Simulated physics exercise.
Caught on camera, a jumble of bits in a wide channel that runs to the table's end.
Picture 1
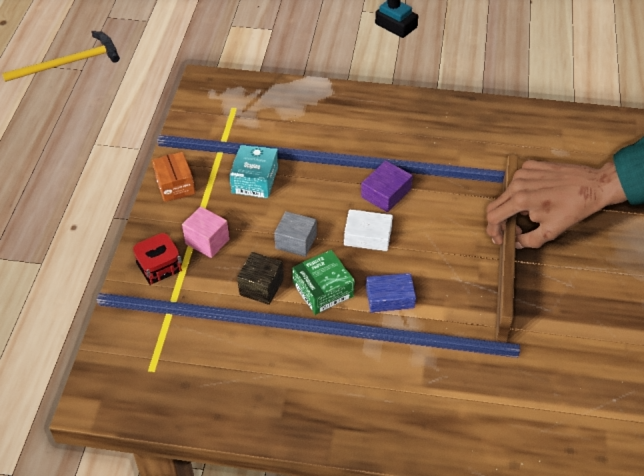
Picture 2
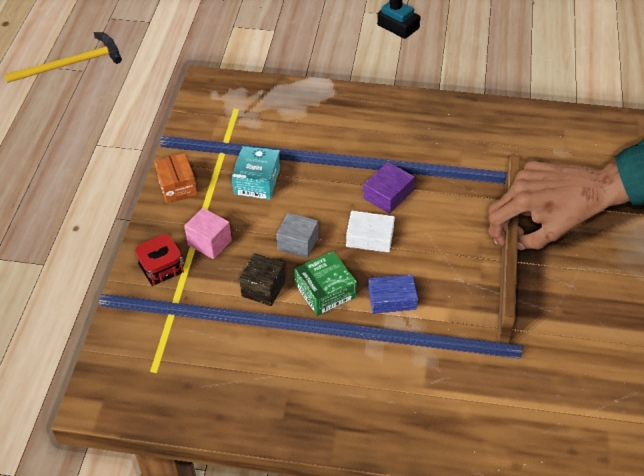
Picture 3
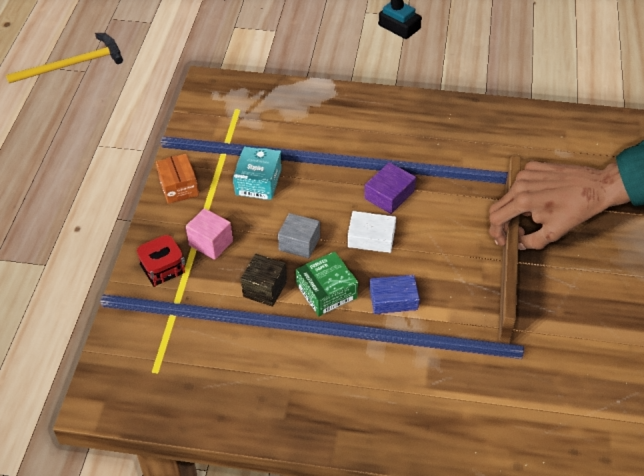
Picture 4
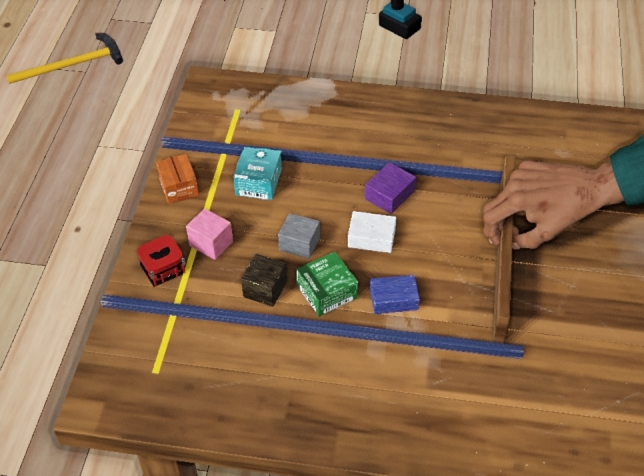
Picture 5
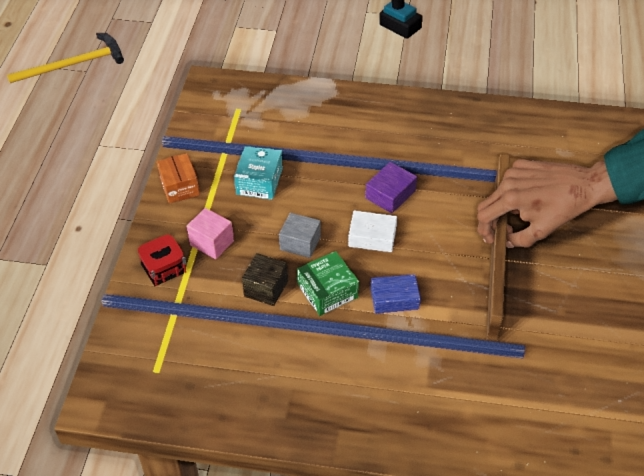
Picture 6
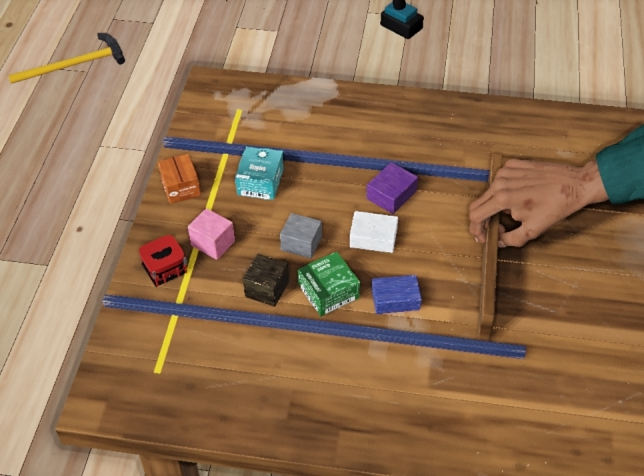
A wooden tabletop above a pale plank floor, with a hammer lying at upper left, is seen from above at an angle. Between two blue rails sit orange, turquoise, red, pink, grey, black, green, purple, white and blue blocks and boxes, with a yellow strip crossing at left. After a tiny camera shift, a hand at right slides an upright wooden board slightly left, touching no blocks, which stay still.
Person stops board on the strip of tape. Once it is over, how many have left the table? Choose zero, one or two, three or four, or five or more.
Three or four of them have left the table.
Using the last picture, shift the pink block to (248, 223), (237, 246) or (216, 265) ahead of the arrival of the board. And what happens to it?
Try one it goes off the edge; try two it goes off the edge; try three it goes off the edge.
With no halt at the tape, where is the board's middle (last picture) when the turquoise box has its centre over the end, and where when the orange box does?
The middle is at (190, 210) when it's the turquoise box, and at (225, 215) when it's the orange box.
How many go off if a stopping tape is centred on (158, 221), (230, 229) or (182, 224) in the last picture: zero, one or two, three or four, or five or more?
Counts for the three spots in order: 5 or more; just one or two; more than four.
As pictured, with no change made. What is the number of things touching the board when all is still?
3 in contact.
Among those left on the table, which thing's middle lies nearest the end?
Foremost is the green box.
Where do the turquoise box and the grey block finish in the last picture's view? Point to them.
You'll find the first one at (166, 163) and the second at (153, 231).
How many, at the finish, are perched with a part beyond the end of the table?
I'd say 2 of them.
Early on, none off yet; orange box at rest near (179, 178); red case at rest near (163, 261); pink block at rest near (212, 234).
A while later, none off yet; orange box at rest near (179, 178); red case travelled about its own width near (135, 256); pink block travelled about its own width near (190, 237).
Finally, the number that fall off is three or four; lost, black block, pink block, red case and orange box.
